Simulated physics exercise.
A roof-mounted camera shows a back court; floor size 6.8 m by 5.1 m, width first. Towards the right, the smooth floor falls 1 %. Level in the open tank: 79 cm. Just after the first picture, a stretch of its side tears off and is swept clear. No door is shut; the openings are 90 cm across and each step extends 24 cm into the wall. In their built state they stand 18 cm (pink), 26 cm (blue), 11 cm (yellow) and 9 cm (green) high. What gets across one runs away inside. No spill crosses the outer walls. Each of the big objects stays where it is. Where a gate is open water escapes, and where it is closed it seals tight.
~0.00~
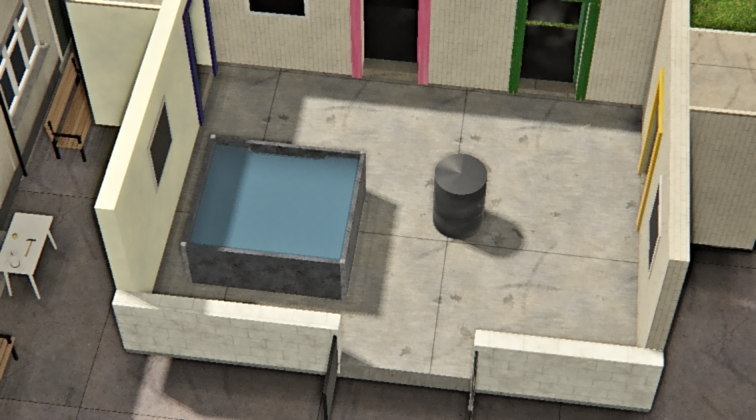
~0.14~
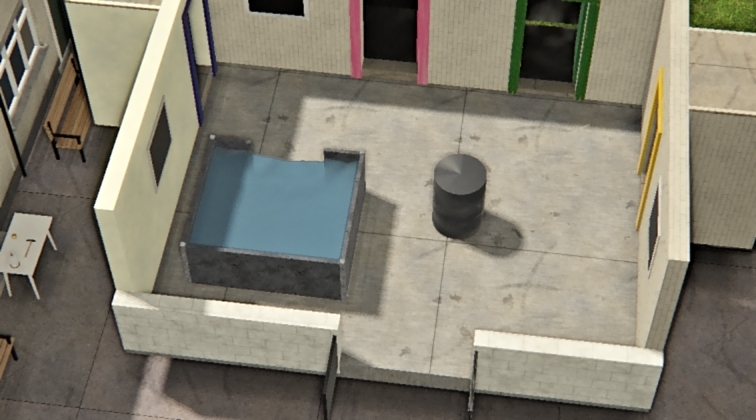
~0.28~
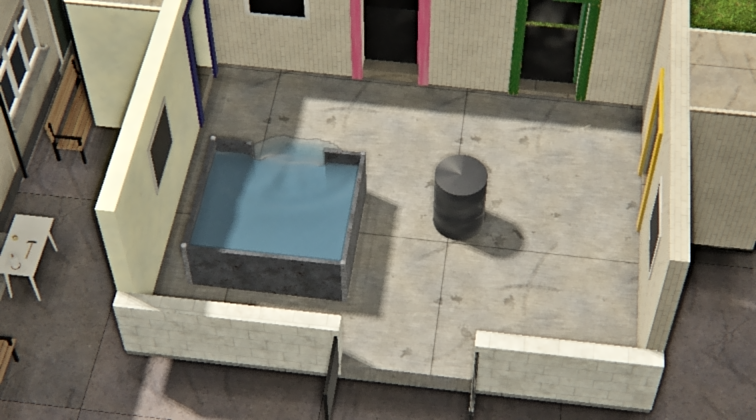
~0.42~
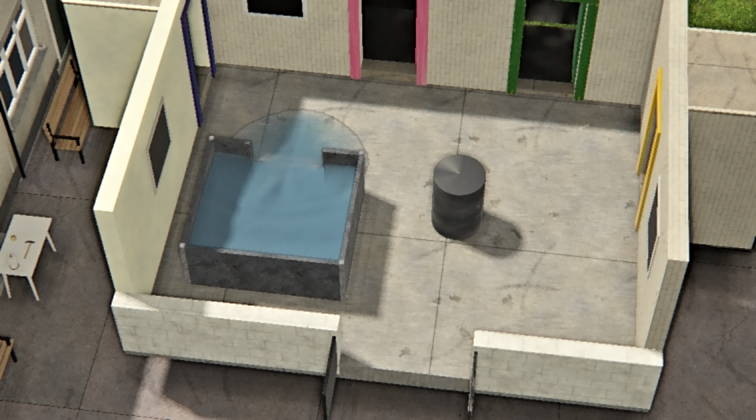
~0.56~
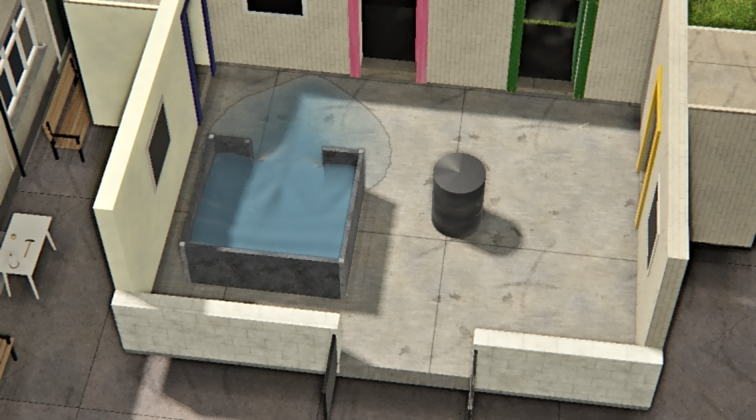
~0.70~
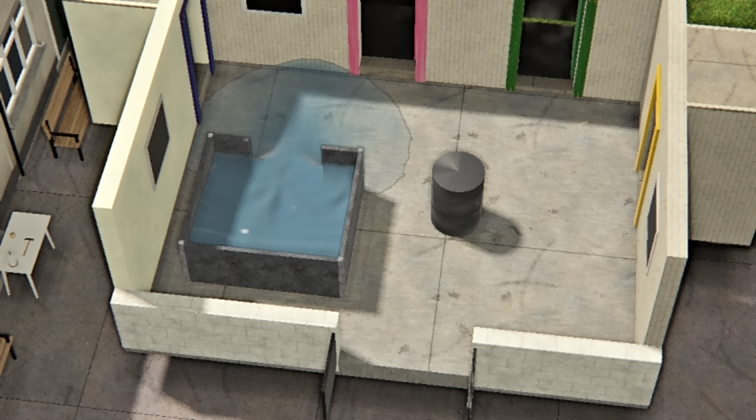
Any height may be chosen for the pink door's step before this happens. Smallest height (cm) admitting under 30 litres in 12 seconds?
Roughly 25 cm.
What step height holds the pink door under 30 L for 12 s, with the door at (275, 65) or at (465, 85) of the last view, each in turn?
Roughly 33 cm, then roughly 9.0 cm.
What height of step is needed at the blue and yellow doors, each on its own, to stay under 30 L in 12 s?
You'd want about 26 centimetres at blue and about 13.0 centimetres at yellow.
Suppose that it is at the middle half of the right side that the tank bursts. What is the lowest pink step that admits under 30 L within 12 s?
You'd want it roughly 6.5 centimetres tall.
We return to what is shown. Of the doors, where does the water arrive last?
Last in order comes the yellow door.
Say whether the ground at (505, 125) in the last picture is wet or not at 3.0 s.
At that moment it's submerged.
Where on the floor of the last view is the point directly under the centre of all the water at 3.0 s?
Centre of mass: About (315, 166) px.
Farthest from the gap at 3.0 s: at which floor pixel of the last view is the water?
The farthest wet point is roughly at (632, 103) in the last view.
After 1.4 s water covers 25 % of the floor, deepest (56 cm) near (215, 62); 32 cm at the pink door, 12 litres in over its 18 cm step.
After 3.0 s water covers 45 % of the floor, deepest (30 cm) near (226, 63); 23 cm at the pink door, 82 litres in over its 18 cm step.
After 12.0 s water covers 100 % of the floor, deepest (14 cm) near (563, 96); 12 cm at the pink door, 101 litres in over its 18 cm step.
At the pink door as built, the water arrived by 0.8 s and peaked near 32 cm at 1.4 s.
Run again over the same 12 s with other heights there, 62 litres in over 21 cm, 15 litres over 28 cm. The limit of 30 litres is kept from about 25 cm up.
